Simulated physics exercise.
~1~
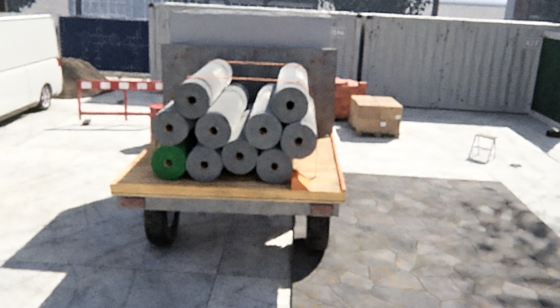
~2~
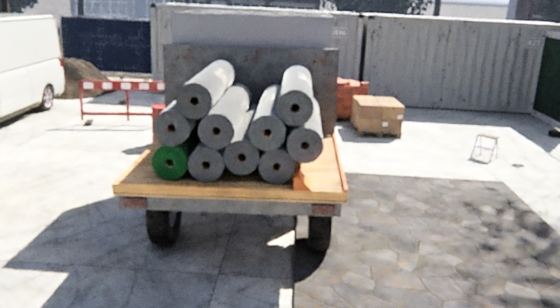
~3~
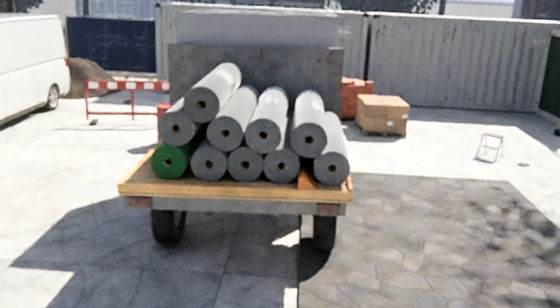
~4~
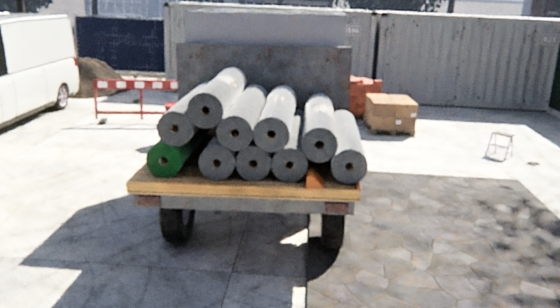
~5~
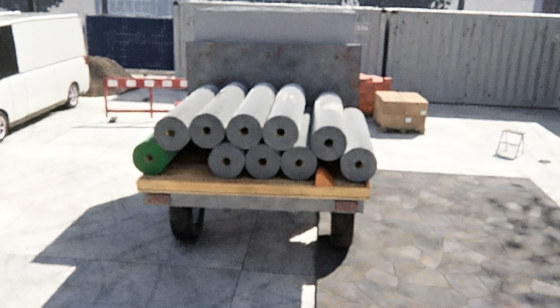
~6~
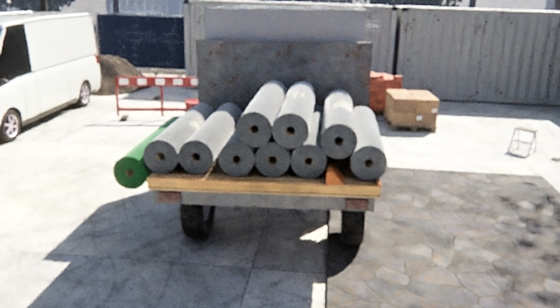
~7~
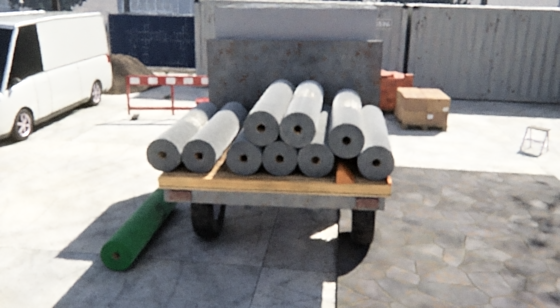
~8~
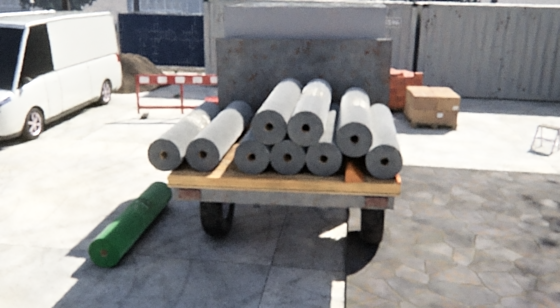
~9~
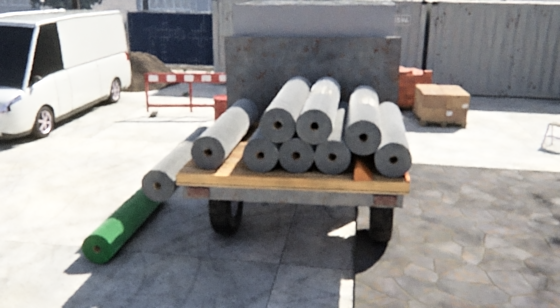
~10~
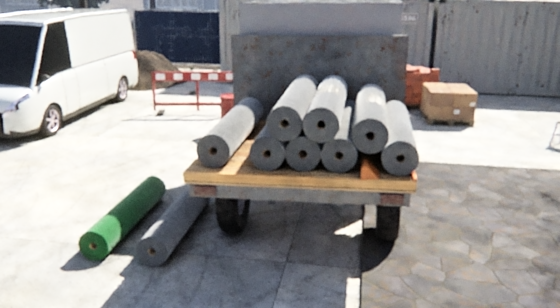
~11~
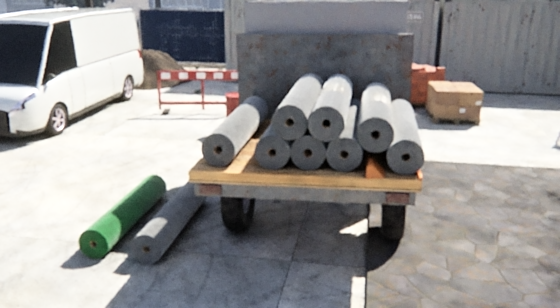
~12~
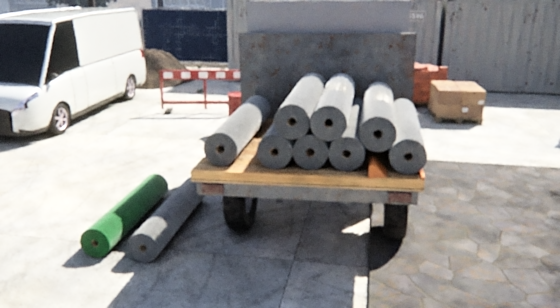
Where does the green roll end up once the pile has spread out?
It ends up on the paving to the left of the flatbed, with a grey roll lying beside it.
